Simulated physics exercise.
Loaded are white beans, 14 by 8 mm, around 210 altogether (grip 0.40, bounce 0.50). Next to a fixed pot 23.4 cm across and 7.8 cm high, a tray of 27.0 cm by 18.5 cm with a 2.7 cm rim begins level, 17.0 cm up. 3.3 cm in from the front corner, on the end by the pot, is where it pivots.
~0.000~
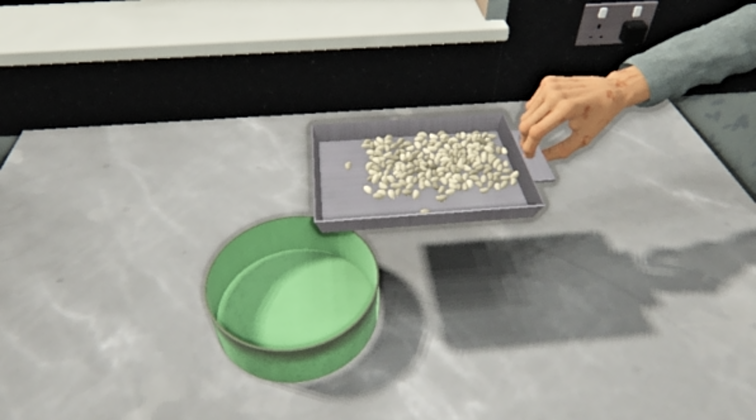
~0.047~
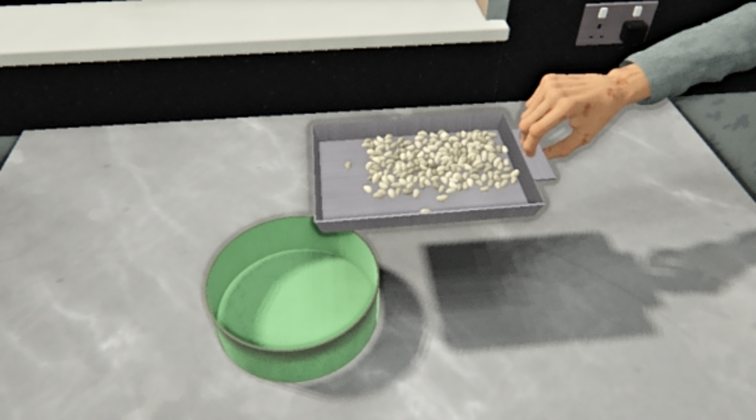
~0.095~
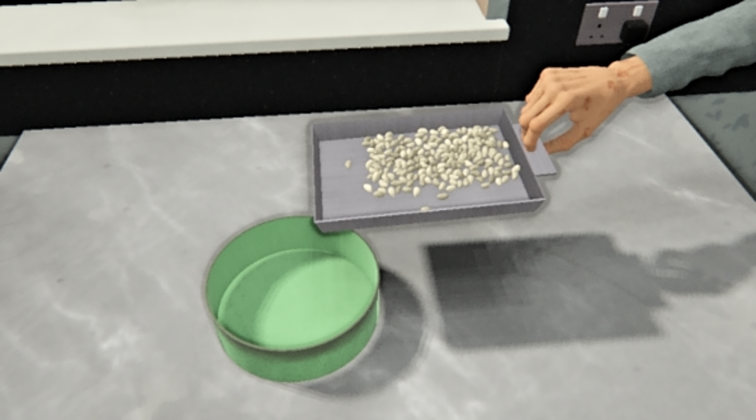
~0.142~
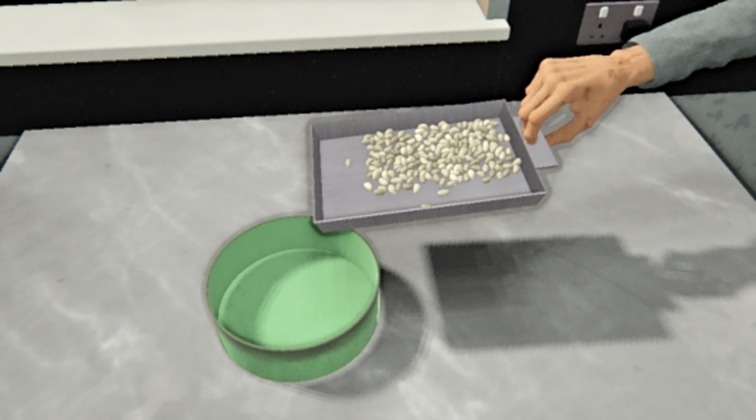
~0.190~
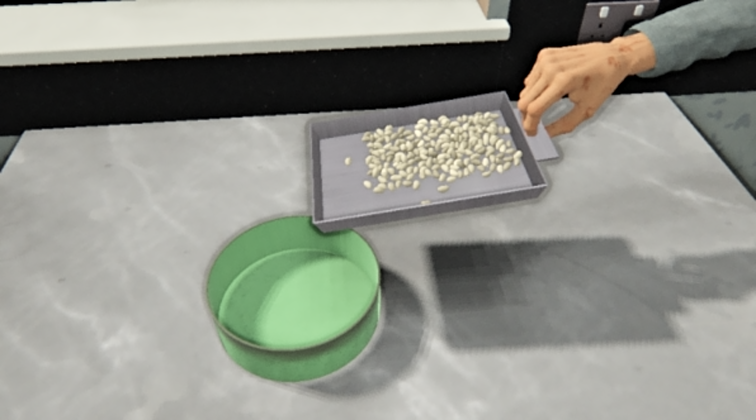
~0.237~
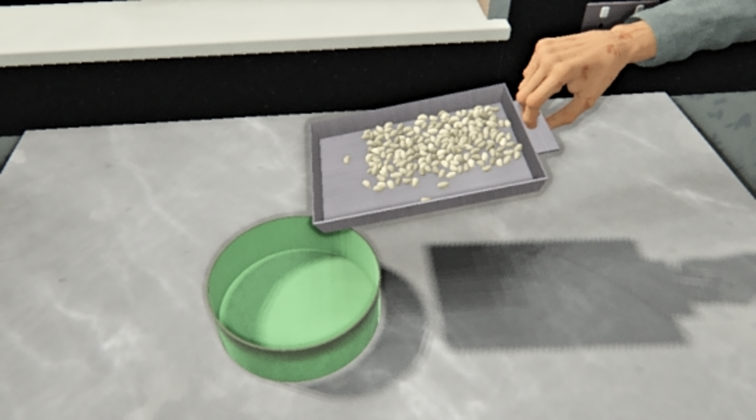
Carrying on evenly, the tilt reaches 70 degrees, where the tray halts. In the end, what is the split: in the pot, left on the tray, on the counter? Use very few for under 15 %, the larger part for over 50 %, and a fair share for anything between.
Pot: A fair share, tray: The larger part, counter: Very few.
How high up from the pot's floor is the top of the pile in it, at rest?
Height: Approx. 1.0 cm.
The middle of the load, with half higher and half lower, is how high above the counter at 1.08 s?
Roughly 20 centimetres, give or take.
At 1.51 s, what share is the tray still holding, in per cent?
80%, roughly.
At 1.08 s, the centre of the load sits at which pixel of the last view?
The middle of the load should be near (316, 175) then.
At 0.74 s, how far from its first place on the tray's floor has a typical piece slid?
Around 8 centimetres.
Then, at 0.74 s, tilt 38 degrees; the tray holds 100 %, the pot 0 %.
After 1.08 s, tilt 58 degrees; the tray holds 90 %, the pot 0 %.
Then, at 1.51 s, tilt 70 degrees; the tray holds 80 %, the pot 15 %.
At rest (2.8 s), pot 25 %, tray 75 %, counter 0 %.
